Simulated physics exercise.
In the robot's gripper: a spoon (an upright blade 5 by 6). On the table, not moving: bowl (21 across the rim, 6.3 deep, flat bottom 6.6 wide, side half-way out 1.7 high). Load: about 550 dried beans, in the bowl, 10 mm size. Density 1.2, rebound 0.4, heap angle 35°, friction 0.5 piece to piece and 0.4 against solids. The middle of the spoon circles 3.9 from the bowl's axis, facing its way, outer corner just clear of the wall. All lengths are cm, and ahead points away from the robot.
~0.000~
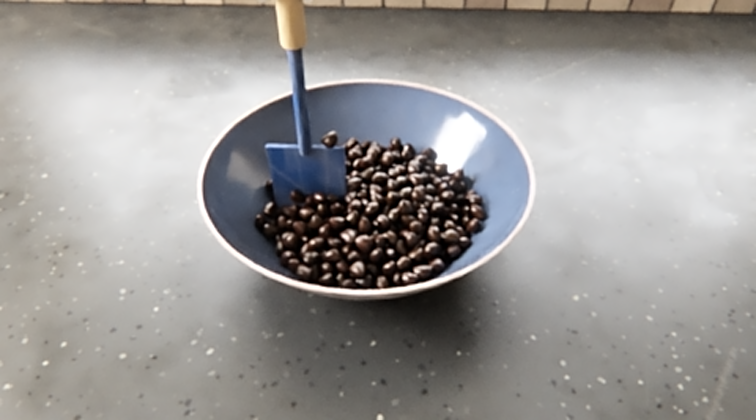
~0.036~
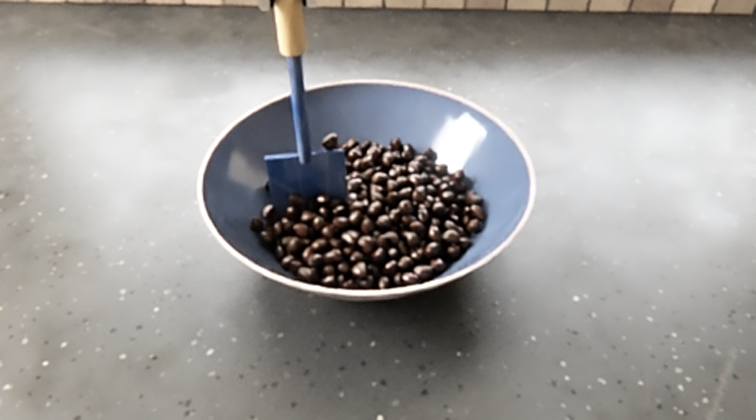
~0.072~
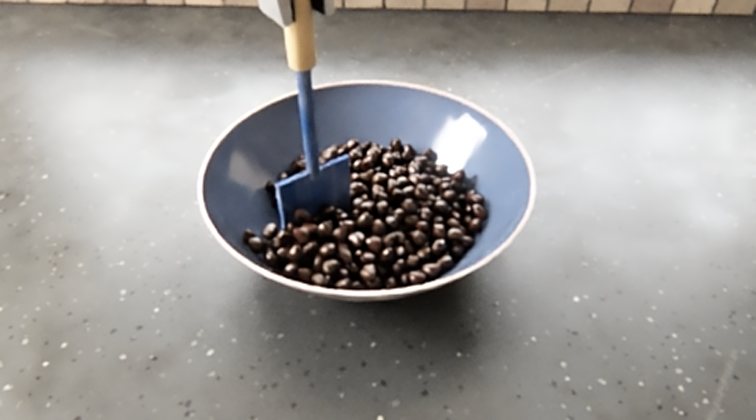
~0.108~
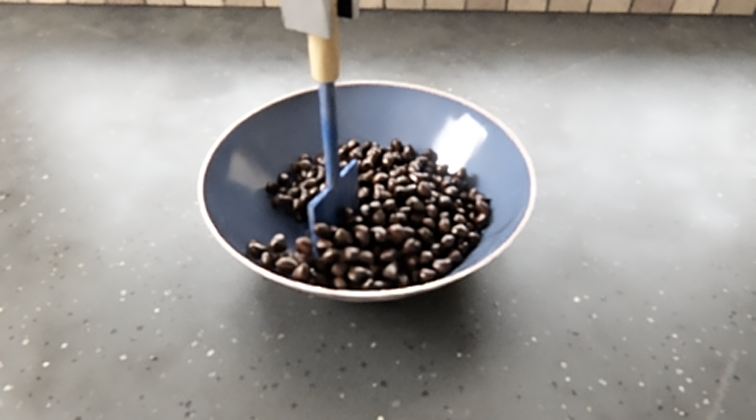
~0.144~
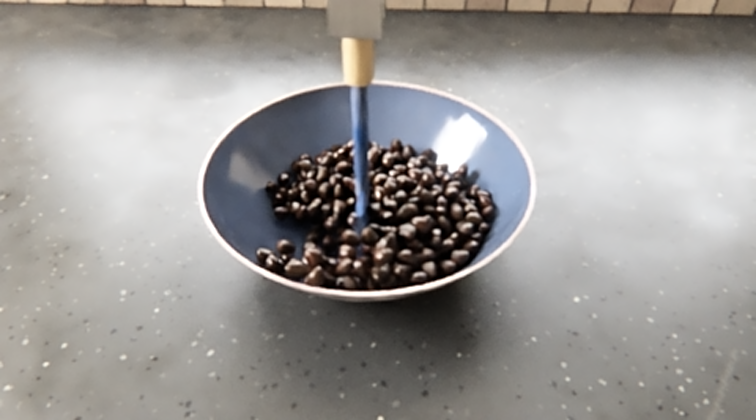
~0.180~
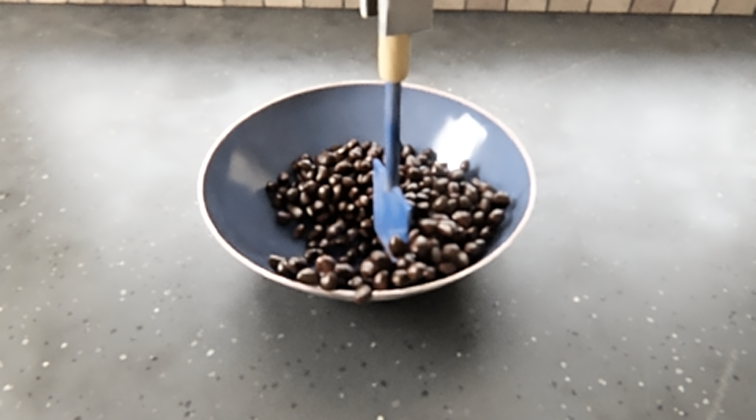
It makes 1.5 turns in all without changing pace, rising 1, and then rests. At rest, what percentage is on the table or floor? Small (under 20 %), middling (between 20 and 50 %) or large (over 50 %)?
Answer: Small; under 20 % of the dried beans finish on the table or floor.
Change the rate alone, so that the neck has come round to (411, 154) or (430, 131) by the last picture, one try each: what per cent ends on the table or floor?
About 15 and 30 per cent.
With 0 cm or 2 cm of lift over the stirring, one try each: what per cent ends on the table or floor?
Some 15 and 10 per cent.
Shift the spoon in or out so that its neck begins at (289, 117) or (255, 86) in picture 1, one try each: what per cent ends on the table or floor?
Some 15 and 0 per cent.
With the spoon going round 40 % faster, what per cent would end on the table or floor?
Then about 30 per cent.
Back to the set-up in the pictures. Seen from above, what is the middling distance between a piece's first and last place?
Some 7 cm.
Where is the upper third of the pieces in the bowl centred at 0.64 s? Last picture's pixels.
Around (335, 242).
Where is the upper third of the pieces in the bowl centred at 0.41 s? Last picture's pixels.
Around (351, 126).
By 0.41 s, 279° round, highest piece 9 above the table; 512 in the bowl, 21 on the table or floor, 15 in flight or on the tool.
By 0.64 s, 83° round, highest piece 8 above the table; 491 in the bowl, 52 on the table or floor, 5 in flight or on the tool.
By 0.95 s, 180° round, highest piece 6 above the table; 488 in the bowl, 59 on the table or floor, 1 in flight or on the tool.
By 1.65 s, 180° round, highest piece 5 above the table; 488 in the bowl, 60 on the table or floor.
Final count, 488 in the bowl, 60 on the table or floor. That is 11 % on the table or floor.
